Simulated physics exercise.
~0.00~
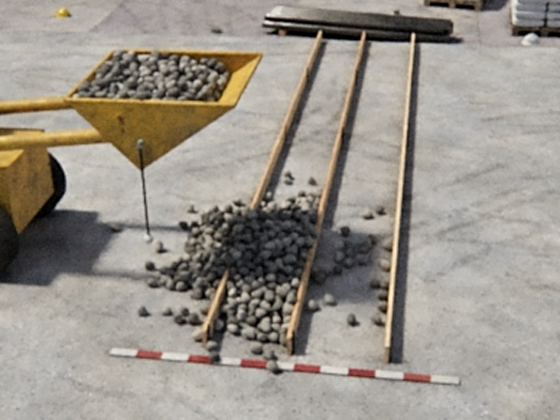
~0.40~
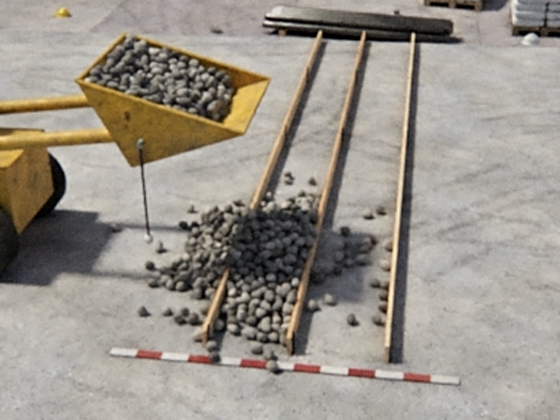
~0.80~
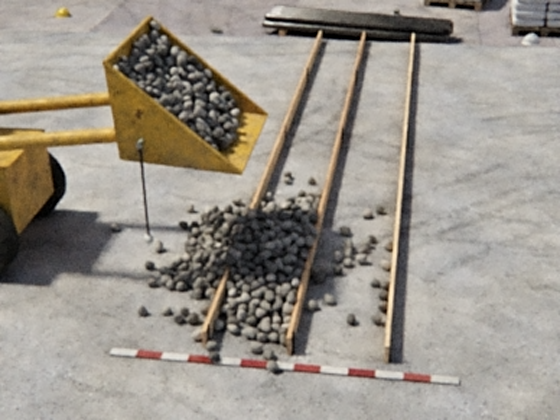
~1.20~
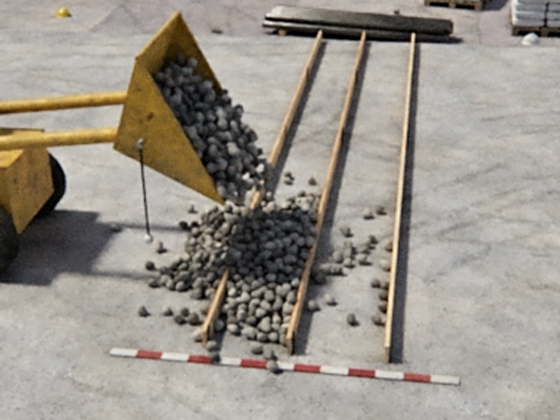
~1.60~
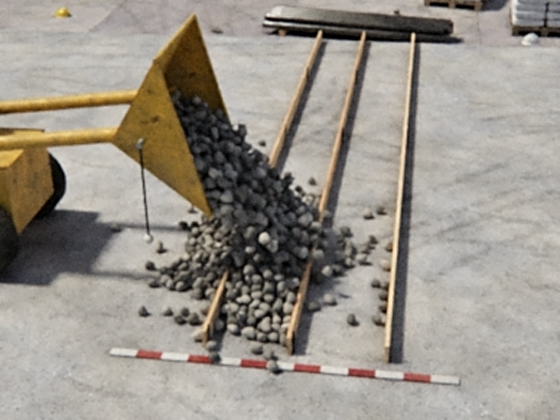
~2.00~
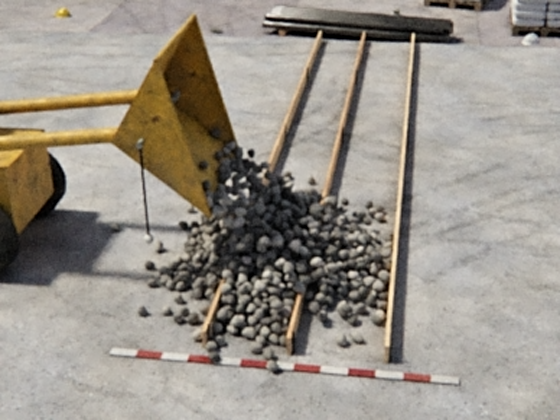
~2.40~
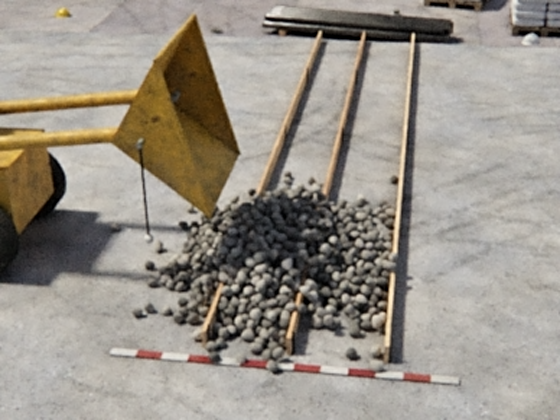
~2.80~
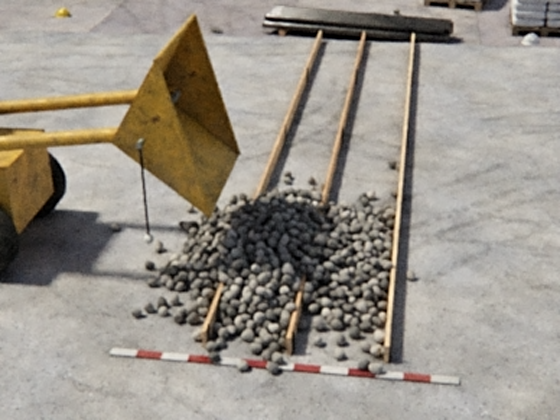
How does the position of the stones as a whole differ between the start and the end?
At the start the stones are split between the raised yellow bucket and a heap around the left and middle planks. By the end they all lie on the ground, so as a whole they sit lower and farther right, in a broader heap that reaches the right plank.
